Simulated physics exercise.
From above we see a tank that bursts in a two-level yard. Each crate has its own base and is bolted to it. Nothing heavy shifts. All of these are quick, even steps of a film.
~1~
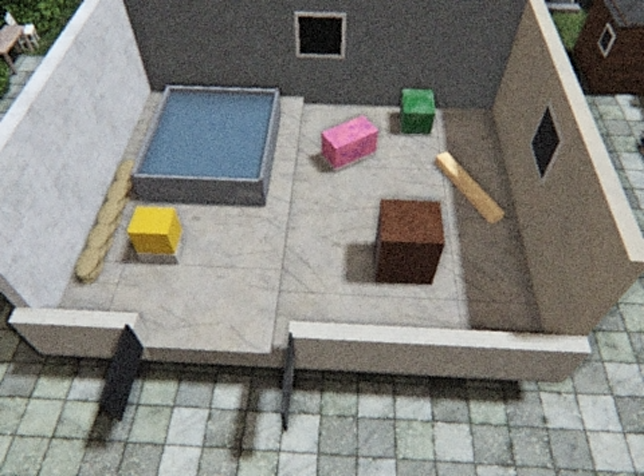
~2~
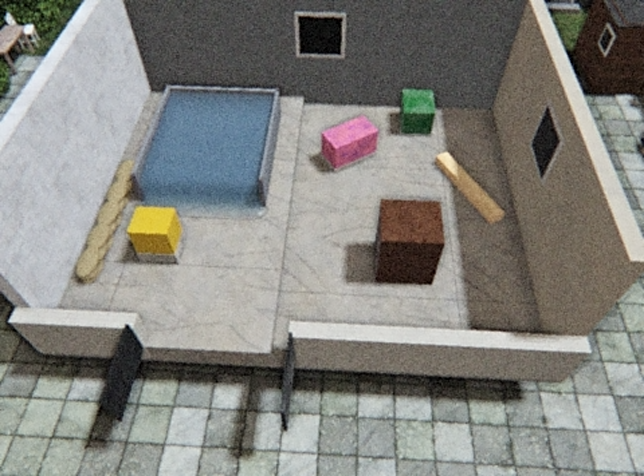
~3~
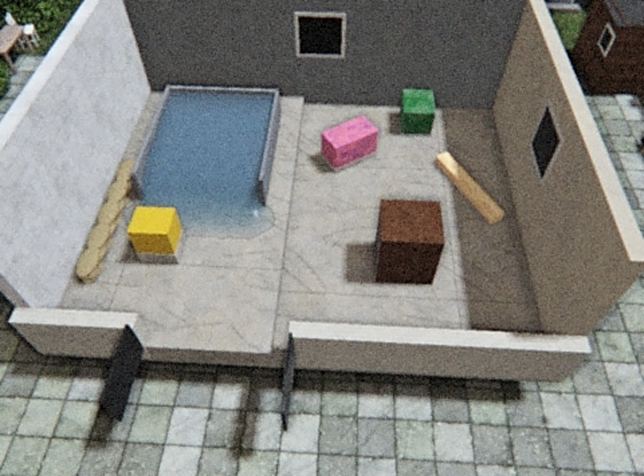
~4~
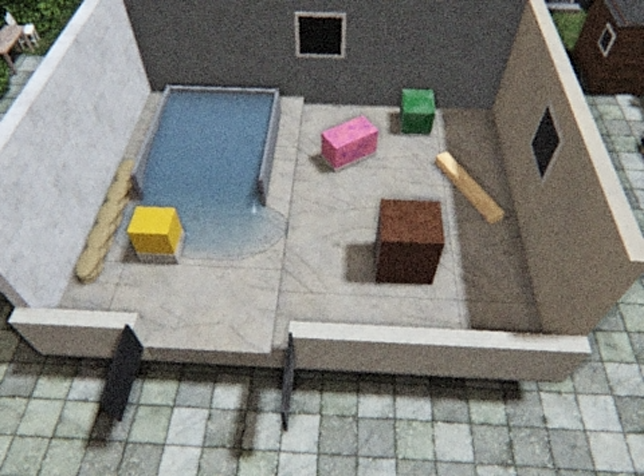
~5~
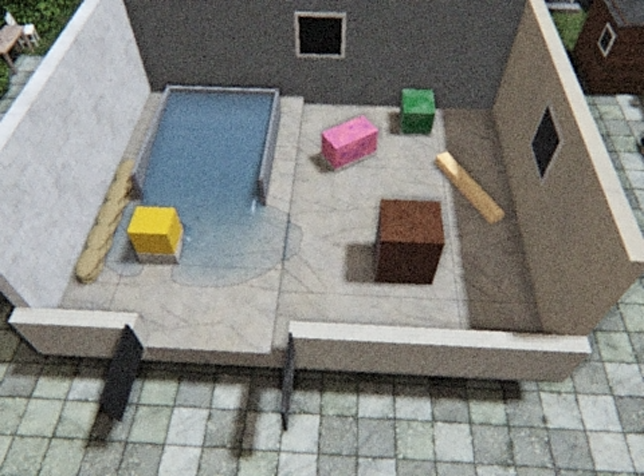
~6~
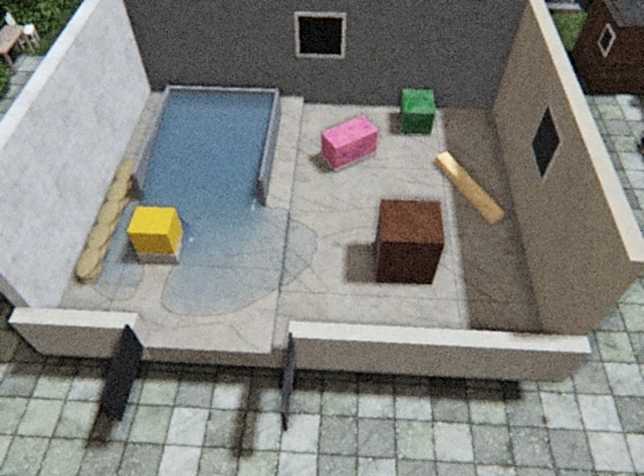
Water pouring from the open front of a tank in a walled yard, spreading across the paving past a yellow block.
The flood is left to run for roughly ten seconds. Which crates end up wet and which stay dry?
The pink crate stays dry; the green crate gets wet; the yellow crate gets wet.
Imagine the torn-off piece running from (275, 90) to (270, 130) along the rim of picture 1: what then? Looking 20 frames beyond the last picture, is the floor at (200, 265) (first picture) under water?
I'd say it's left alone there.
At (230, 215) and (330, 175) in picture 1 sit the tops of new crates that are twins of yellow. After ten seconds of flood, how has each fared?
Going in order, the first crate gets reached while the second remains untouched.
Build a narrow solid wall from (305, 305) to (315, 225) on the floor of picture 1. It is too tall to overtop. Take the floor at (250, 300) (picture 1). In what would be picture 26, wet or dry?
My call: Soaked.
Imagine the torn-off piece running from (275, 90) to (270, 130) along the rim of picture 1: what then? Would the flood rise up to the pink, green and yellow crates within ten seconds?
Going through them, the pink crate gets reached, the green crate gets reached and the yellow crate is never reached.
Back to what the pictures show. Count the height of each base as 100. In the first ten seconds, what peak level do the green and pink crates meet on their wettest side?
Close to 200 per cent, and close to 70 per cent, in that order.
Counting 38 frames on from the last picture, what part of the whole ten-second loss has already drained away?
By my reckoning, 85 %.
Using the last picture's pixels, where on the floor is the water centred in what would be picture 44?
The water centres close to (263, 223).
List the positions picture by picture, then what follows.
In the first picture, still water in the water tank at (211, 133).
In the second picture, the front is at (139, 203), out from the gap at (201, 193).
In the third picture, the front is at (130, 220), out from the gap at (202, 195).
In the fourth picture, the front is at (117, 236), out from the gap at (202, 196).
In the fifth picture, the front is at (107, 261), out from the gap at (202, 196).
In the sixth picture, the front is at (238, 305), out from the gap at (202, 196).
A moment on, water covers 25 % of the floor; the pink crate not reached, the green crate not reached, the yellow crate water round its plinth.
Next, water covers 30 % of the floor; the pink crate not reached, the green crate not reached, the yellow crate water round its plinth.
Then, water covers 45 % of the floor; the pink crate not reached, the green crate not reached, the yellow crate water round its plinth.
Later, water covers 60 % of the floor; the pink crate not reached, the green crate not reached, the yellow crate water round its plinth.
In the end, water covers 90 % of the floor; the pink crate stayed above the water, the green crate was topped, the yellow crate was topped.
